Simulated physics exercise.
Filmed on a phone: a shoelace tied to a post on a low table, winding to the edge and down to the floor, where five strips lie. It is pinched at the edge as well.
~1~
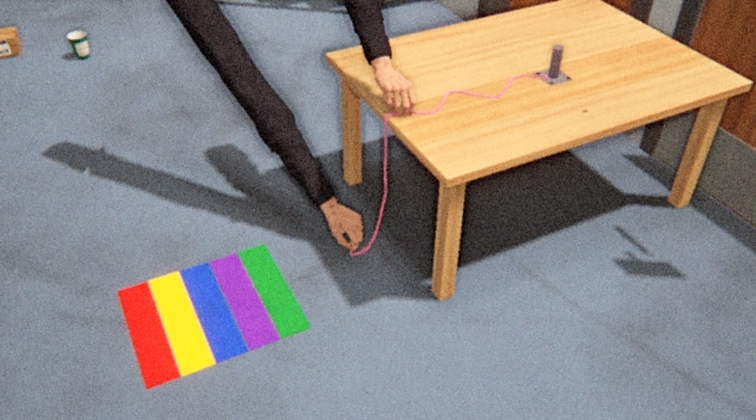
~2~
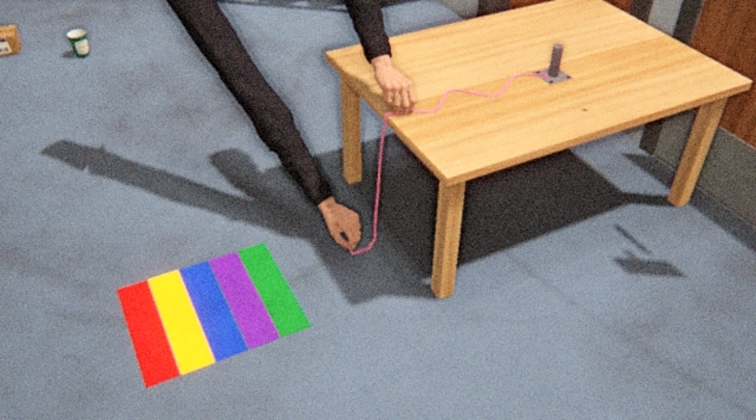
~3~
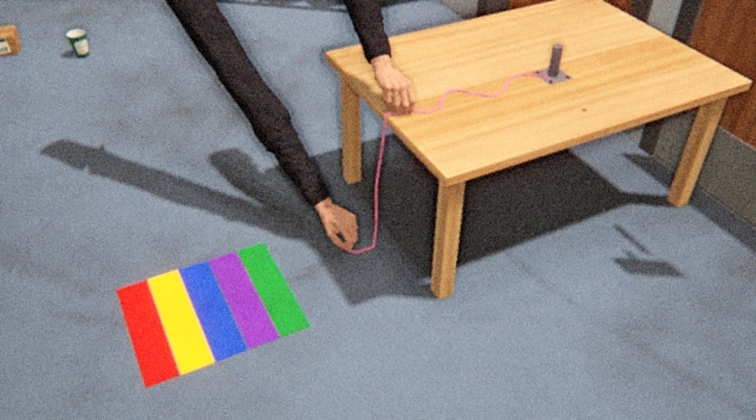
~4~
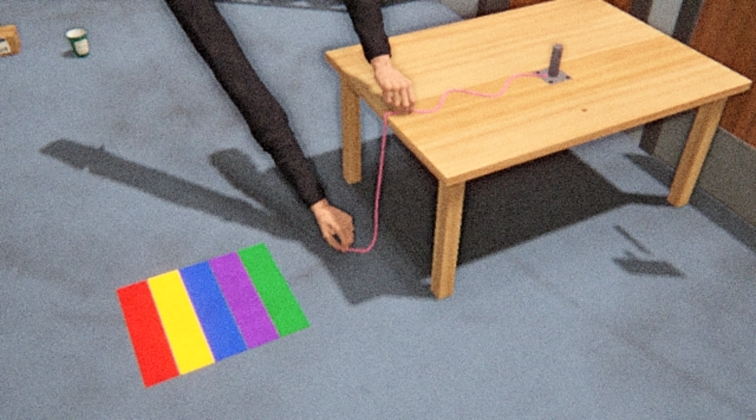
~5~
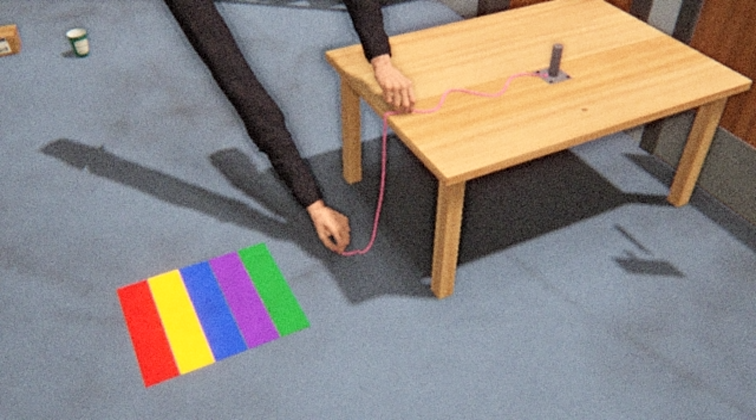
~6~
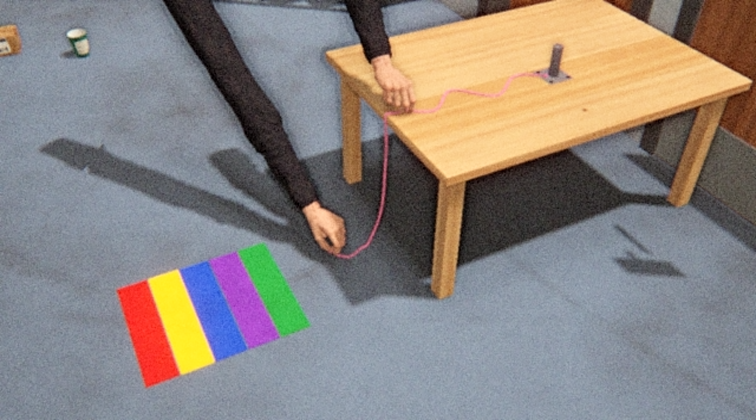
A hand holding the end of a pink shoelace moves slightly left beside the table.
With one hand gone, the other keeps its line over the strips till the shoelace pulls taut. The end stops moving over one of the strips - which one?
The blue strip.
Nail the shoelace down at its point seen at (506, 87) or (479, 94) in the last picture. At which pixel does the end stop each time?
The two answers, in sequence: (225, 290) and (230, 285).
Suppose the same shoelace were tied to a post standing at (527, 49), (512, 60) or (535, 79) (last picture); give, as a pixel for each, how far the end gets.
Roughly (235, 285), (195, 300) and (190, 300), try by try.
Early on, end near (259, 277); over green.
Midway, end near (230, 287); over purple.
At the end of the slack, end near (212, 293); over blue. The blue one.
